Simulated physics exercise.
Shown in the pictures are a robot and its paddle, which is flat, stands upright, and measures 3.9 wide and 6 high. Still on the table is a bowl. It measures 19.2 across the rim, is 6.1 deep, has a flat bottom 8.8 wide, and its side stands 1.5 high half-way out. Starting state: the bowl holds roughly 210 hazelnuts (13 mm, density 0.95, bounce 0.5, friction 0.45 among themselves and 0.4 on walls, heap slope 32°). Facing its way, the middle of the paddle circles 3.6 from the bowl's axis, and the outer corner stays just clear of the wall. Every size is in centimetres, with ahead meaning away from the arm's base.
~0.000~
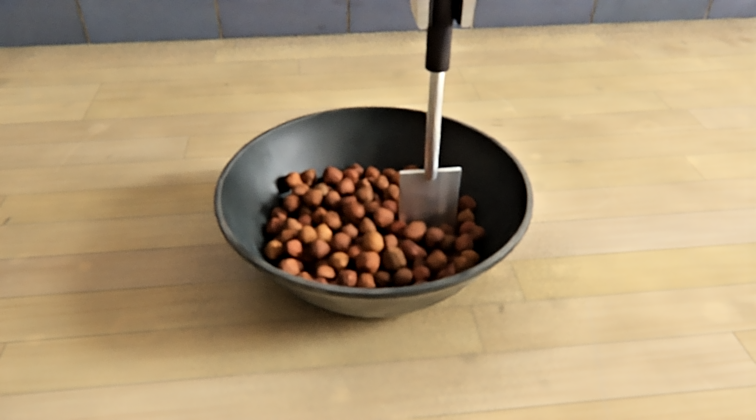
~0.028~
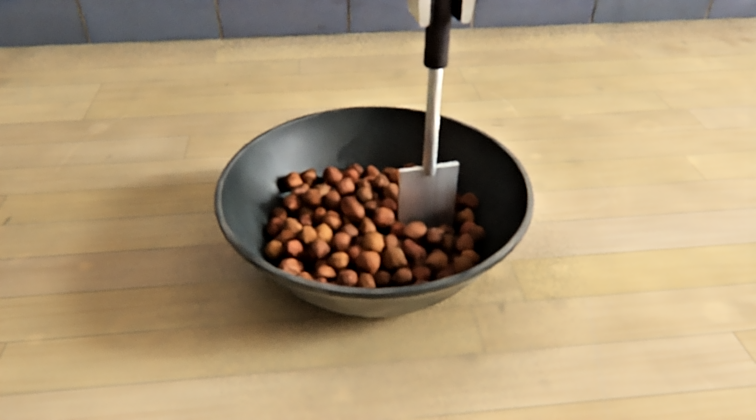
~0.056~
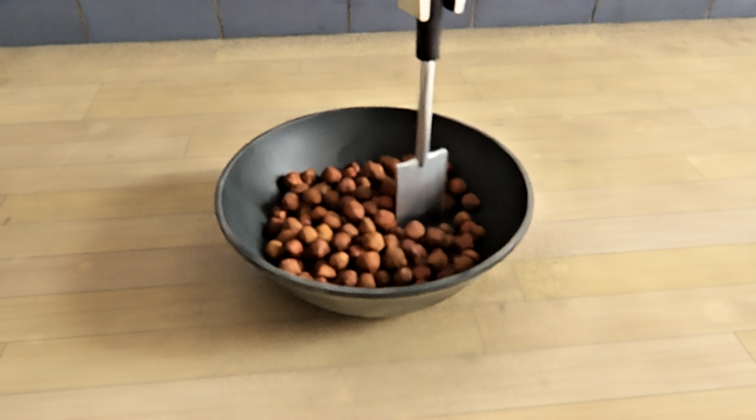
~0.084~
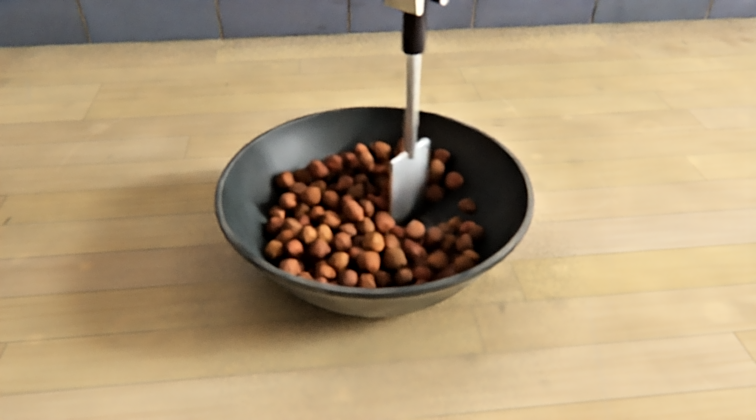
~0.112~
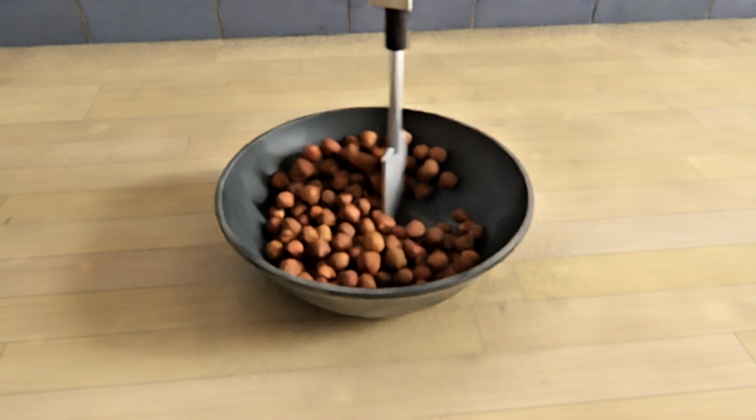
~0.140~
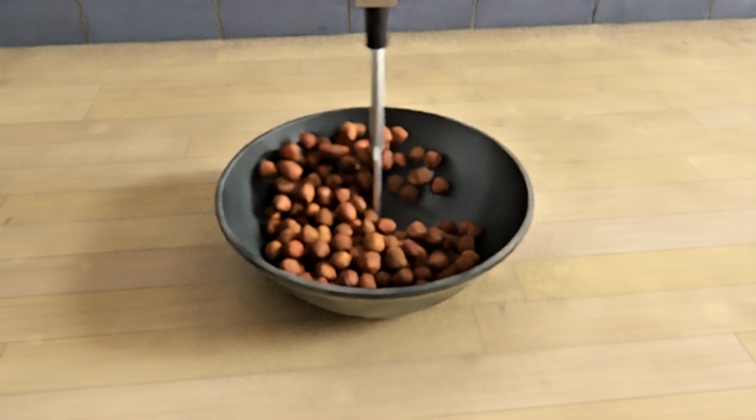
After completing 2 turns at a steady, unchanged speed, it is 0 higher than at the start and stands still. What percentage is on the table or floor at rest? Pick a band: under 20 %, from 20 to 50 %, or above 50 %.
Under 20 %.
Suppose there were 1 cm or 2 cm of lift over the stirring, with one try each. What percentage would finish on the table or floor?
Roughly 5 percent, then roughly 0 percent.
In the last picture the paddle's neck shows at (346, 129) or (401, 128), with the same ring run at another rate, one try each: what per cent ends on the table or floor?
About 20 and 0 %.
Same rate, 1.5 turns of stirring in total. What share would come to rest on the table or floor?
Then roughly 5 percent.
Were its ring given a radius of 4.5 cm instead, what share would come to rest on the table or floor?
Roughly 20 percent, I'd expect.
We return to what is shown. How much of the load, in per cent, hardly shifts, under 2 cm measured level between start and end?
Near 5 per cent of the pieces.
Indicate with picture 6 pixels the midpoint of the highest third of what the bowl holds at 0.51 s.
Near (472, 214).
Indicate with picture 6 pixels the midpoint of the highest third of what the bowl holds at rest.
Roughly pixel (443, 193).
After 0.51 s, 332° round, highest piece 8 above the table; 201 in the bowl, 6 on the table or floor, 3 in flight or on the tool.
After 0.87 s, 221° round, highest piece 7 above the table; 196 in the bowl, 13 on the table or floor, 1 in flight or on the tool.
After 1.25 s, 0° round, highest piece 6 above the table; 192 in the bowl, 18 on the table or floor.
After 1.95 s, 0° round, highest piece 6 above the table; 192 in the bowl, 18 on the table or floor.
At rest, 192 in the bowl, 18 on the table or floor. That is 9 % on the table or floor.
